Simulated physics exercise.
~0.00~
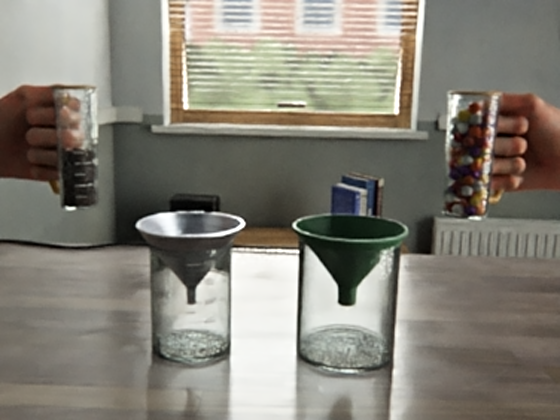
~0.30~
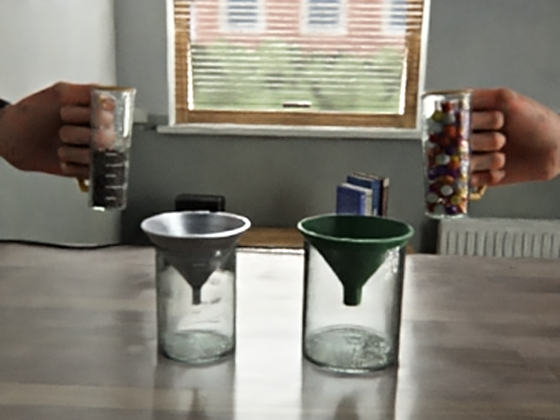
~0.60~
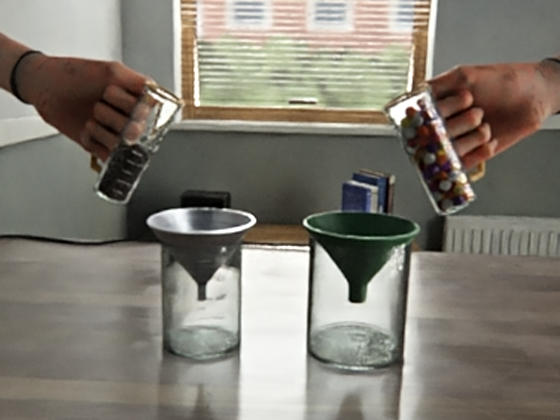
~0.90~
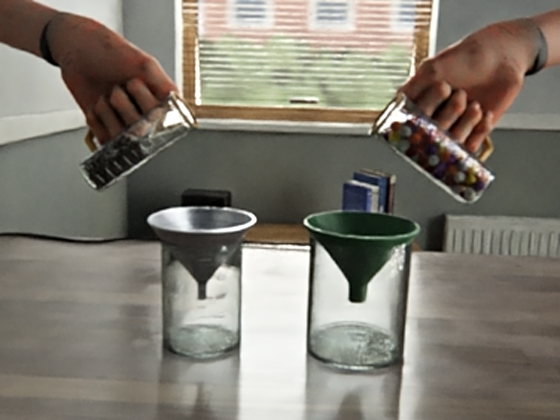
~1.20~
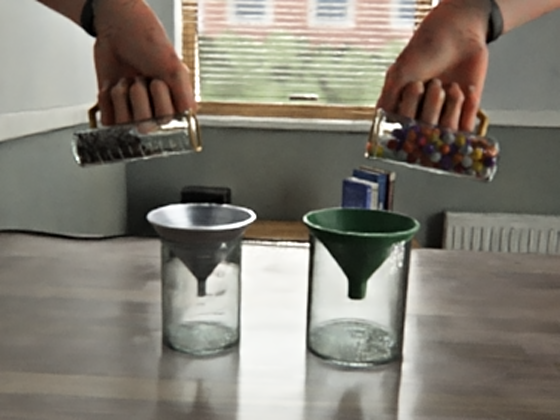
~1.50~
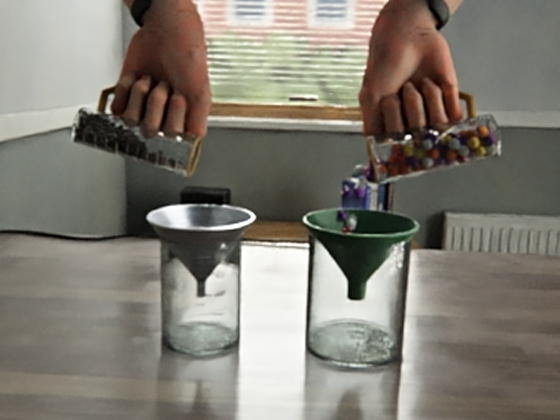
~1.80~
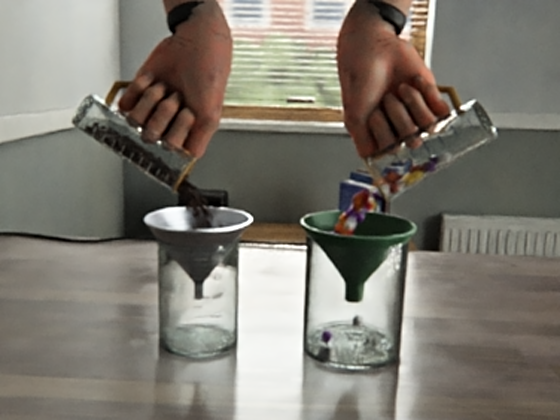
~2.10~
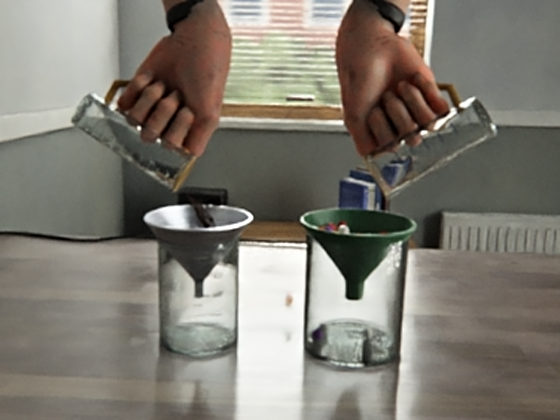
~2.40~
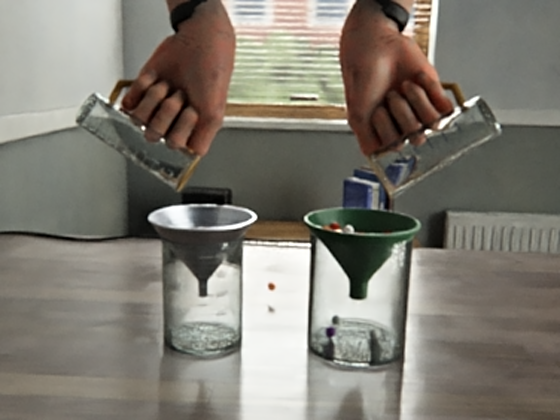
On a wooden table before a window with a blind, seen from the front by a slightly swaying camera, two clear jars hold funnels, grey on the left and green on the right. A hand on each side brings in a clear cup, the left holding small dark pieces, the right larger multicoloured ones. Both hands tip the cups over the funnels, and the coloured pieces start falling first, followed by the dark ones. Both cups empty. The dark pieces stay stuck in the grey funnel, while most coloured ones jam in the green, with a few in the jar and a few outside it.
